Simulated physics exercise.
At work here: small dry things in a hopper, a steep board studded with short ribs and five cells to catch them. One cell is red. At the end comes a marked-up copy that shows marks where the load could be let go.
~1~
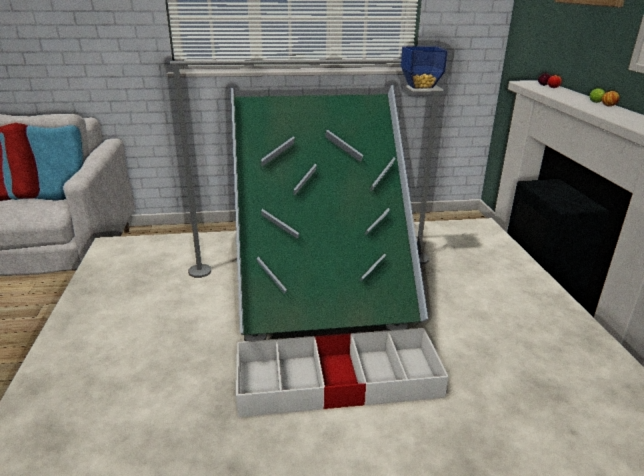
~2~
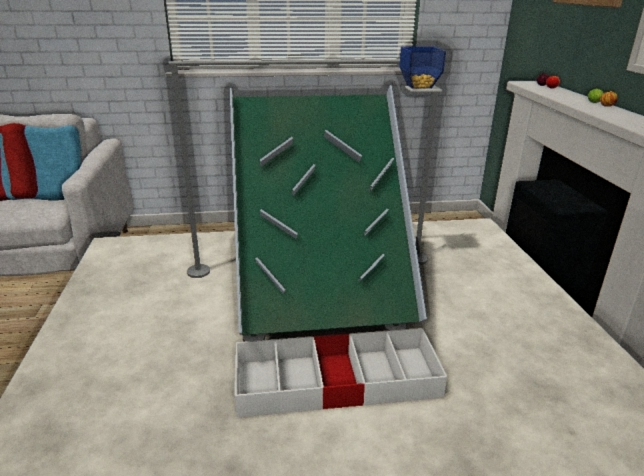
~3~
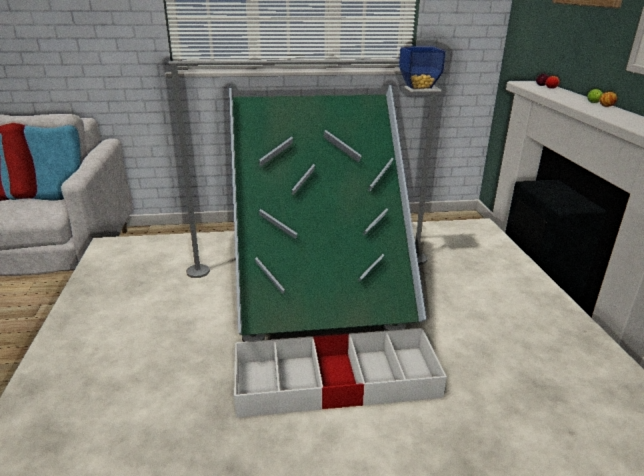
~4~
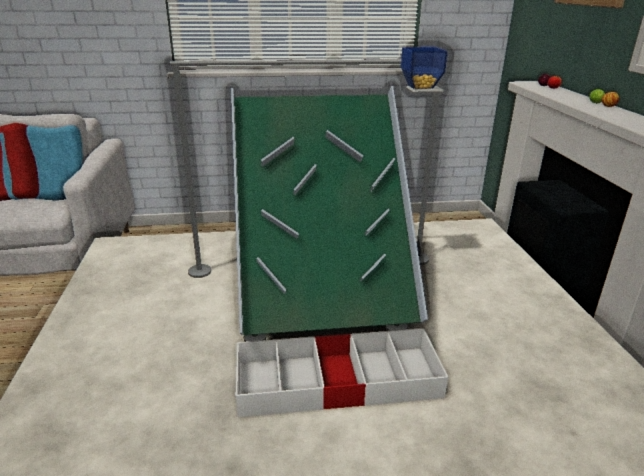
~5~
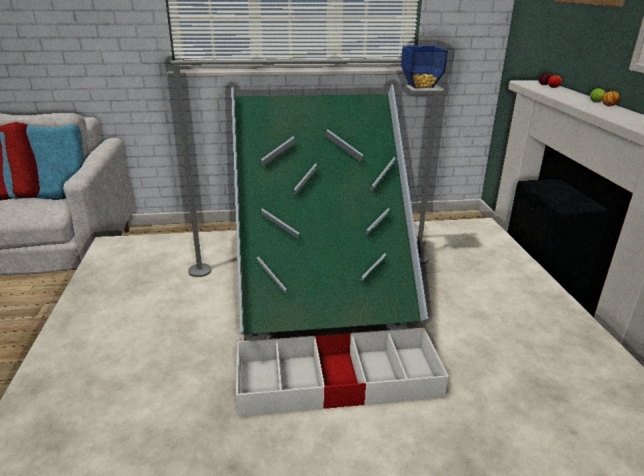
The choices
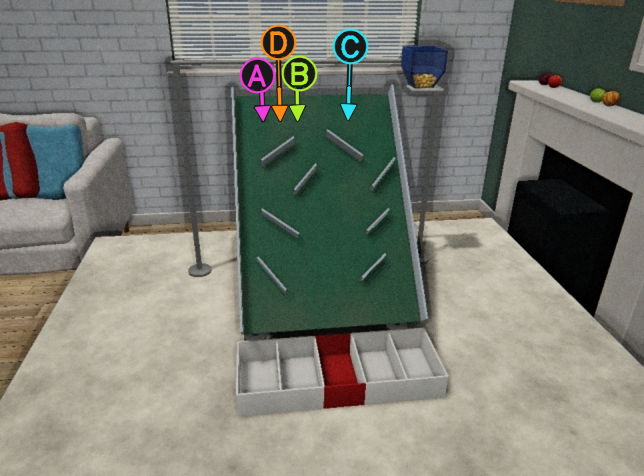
A steep green board with short grey ribs standing motionless above five open cells, the middle one red, beside a blue hopper.
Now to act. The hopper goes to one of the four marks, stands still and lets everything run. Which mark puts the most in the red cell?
Use mark C.
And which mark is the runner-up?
B it is.
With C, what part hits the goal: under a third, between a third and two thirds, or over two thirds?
Mark C gives over two thirds.
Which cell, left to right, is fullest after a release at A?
The first from the left.
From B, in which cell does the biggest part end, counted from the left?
The third from the left.
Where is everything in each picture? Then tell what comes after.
The first frame shows hopper near (422, 80), puffed corn balls, door shut.
The second frame shows ribs (260, 161) to (293, 137), (326, 130) to (361, 156), (293, 190) to (315, 165).
The third frame shows ribs (371, 186) to (393, 158), (260, 210) to (297, 234), (366, 231) to (387, 209).
The fourth frame shows ribs (257, 258) to (286, 291), (362, 278) to (385, 255).
The fifth frame shows red cell near (345, 394), number 3 of 5 from the left.
On the marked copy, mark A meets the board at (262, 115); mark B meets the board at (297, 115); mark C meets the board at (348, 114); mark D meets the board at (280, 115).
If A is chosen, none at all in the red cell, the whole lot in other cells.
If B is chosen, close to half in the red cell, close to half in other cells, only a few outside the box.
If C is chosen, the bulk in the red cell, a small share in other cells, a small share outside the box.
If D is chosen, close to a quarter in the red cell, the bulk in other cells.
